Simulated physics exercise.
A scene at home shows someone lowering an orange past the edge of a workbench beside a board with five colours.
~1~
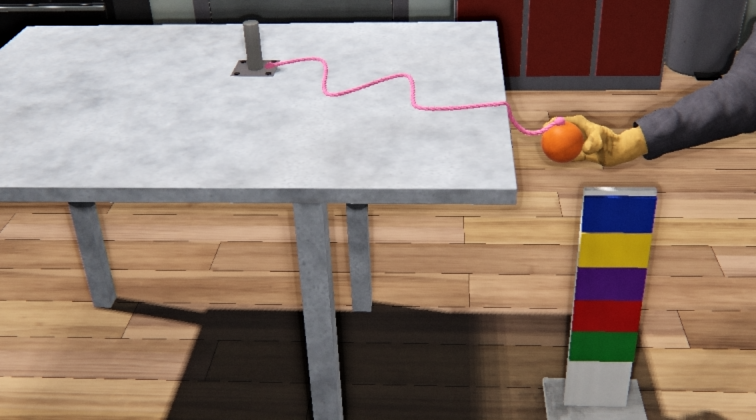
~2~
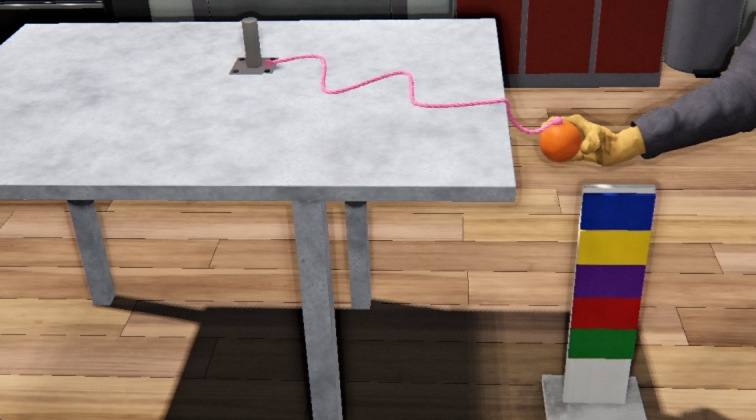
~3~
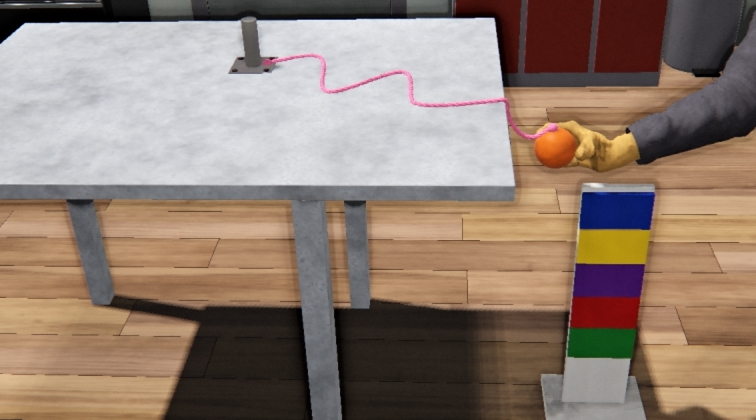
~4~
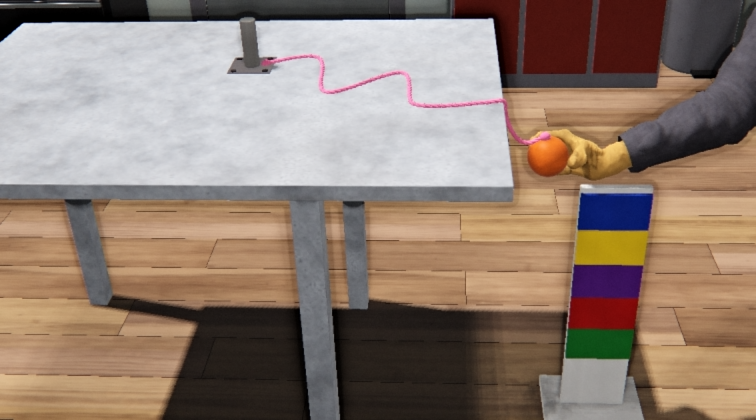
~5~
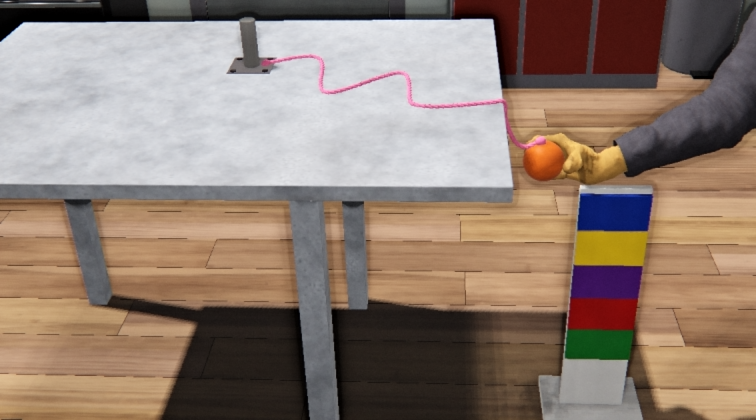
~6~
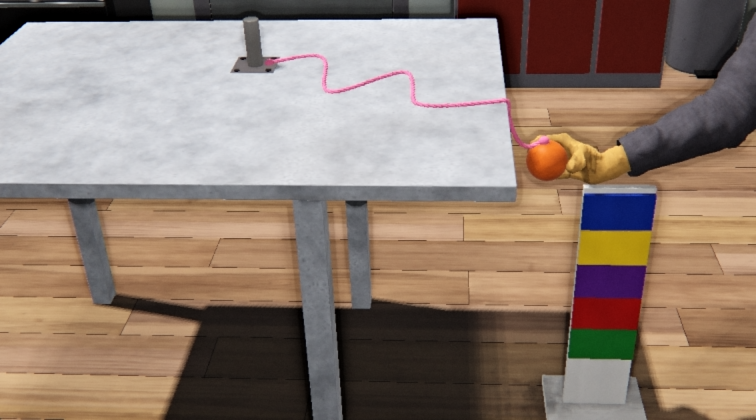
To begin with, a gloved hand holds an orange ball beyond the right edge of a gray table, with a pink cord running from it to a small metal post. The hand then lowers the ball slightly, shifting it a little left, beside a stand with colored bands.
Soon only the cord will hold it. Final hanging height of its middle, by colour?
Red band.
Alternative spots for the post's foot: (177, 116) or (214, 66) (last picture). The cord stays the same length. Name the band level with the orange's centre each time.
In turn, purple and then purple.
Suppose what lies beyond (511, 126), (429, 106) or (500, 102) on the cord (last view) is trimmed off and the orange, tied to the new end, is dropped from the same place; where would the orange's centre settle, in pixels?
The pixels are (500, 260), (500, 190) and (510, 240), in the order of the tries.
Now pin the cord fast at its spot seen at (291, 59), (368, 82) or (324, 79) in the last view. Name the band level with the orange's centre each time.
Result per try, in sequence: Red / yellow / purple.
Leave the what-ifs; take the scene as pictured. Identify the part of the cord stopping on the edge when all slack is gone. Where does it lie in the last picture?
That spot is roughly at (411, 76).
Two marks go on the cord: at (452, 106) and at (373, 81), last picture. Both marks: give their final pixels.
Final positions are (502, 186) and (458, 85), in that order.
Early on, orange near (469, 285); level with red.
Midway, orange near (515, 306); level with red.
Finally, orange near (492, 302); level with red. Its middle rests at the red band.
